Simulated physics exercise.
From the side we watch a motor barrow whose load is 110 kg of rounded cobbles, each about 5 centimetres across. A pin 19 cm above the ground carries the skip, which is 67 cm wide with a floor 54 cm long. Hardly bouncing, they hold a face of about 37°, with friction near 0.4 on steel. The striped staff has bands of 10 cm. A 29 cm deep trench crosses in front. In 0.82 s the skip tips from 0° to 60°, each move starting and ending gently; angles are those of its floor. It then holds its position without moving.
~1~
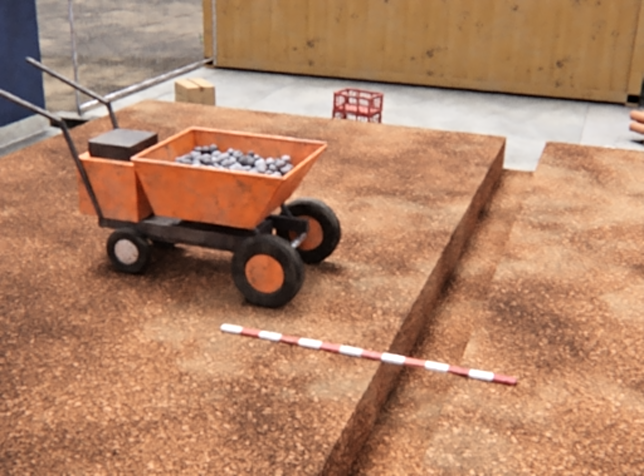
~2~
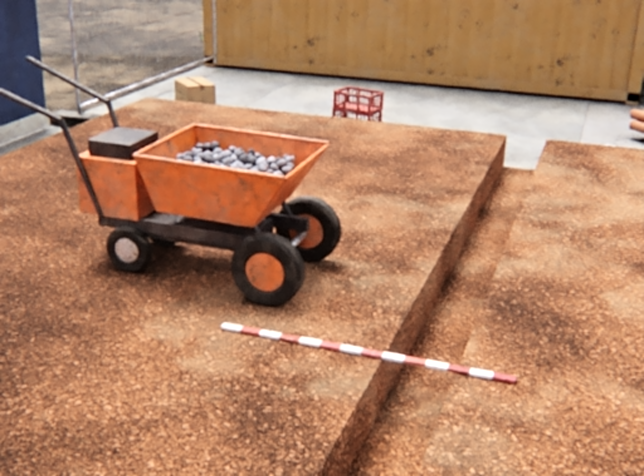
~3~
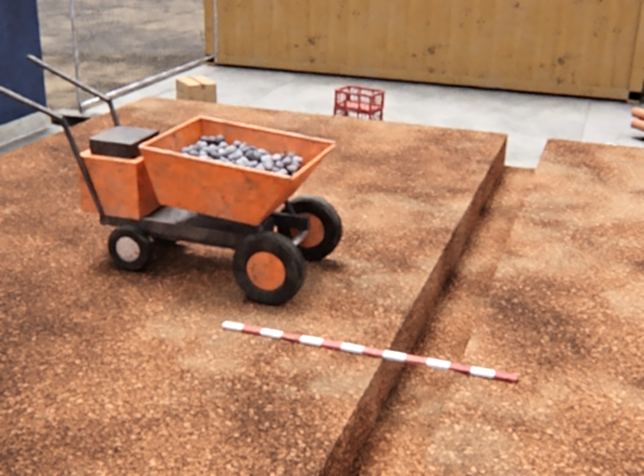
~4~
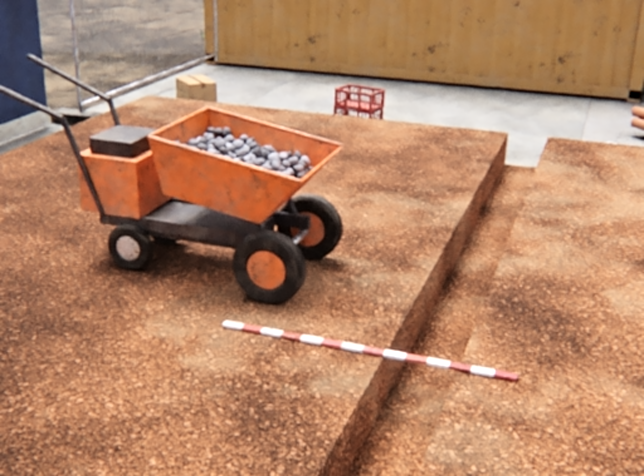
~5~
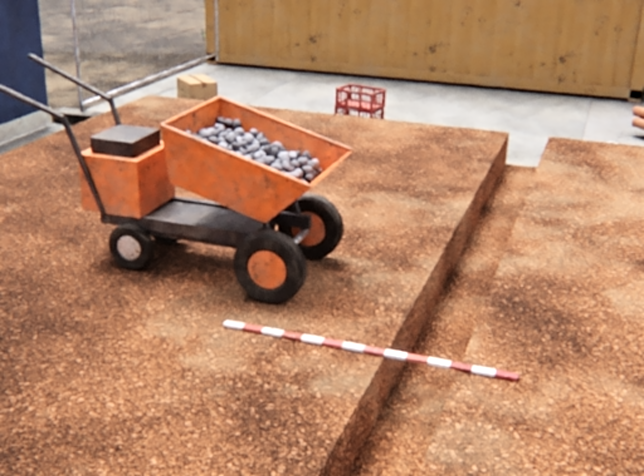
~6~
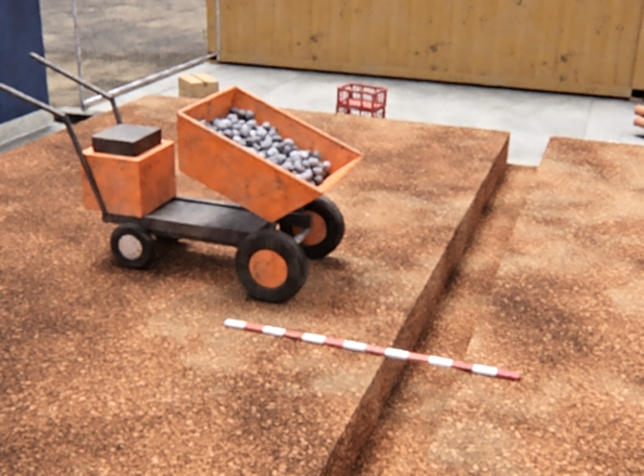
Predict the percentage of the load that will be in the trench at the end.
Predicted: Roughly 40 %.
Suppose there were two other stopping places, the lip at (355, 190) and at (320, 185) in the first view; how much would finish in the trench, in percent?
20 %, then 45 %.
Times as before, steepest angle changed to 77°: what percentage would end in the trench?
I'd expect around 85 in a hundred.
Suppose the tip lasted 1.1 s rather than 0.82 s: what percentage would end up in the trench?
I'd put it at some 35 in a hundred.
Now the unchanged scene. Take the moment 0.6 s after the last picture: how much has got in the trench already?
Roughly 0 percent of the load.
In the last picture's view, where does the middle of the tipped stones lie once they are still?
Resting centre: About (445, 340).
Then, 0.3 s after the last picture the floor is at 51°, 100 % in the skip; the foremost stones are at (346, 207).
Then, 0.6 s after the last picture the floor is at 60°, 91 % in the skip, 8 % short of the trench, 1 % in the trench; the foremost stones are at (418, 261).
Then, 0.9 s after the last picture the floor is at 60°, 62 % in the skip, 10 % short of the trench, 28 % in the trench; the foremost stones are at (479, 345).
Then, 2.9 s after the last picture the floor is at 60°, 47 % in the skip, 13 % short of the trench, 40 % in the trench; the foremost stones are at (495, 330).
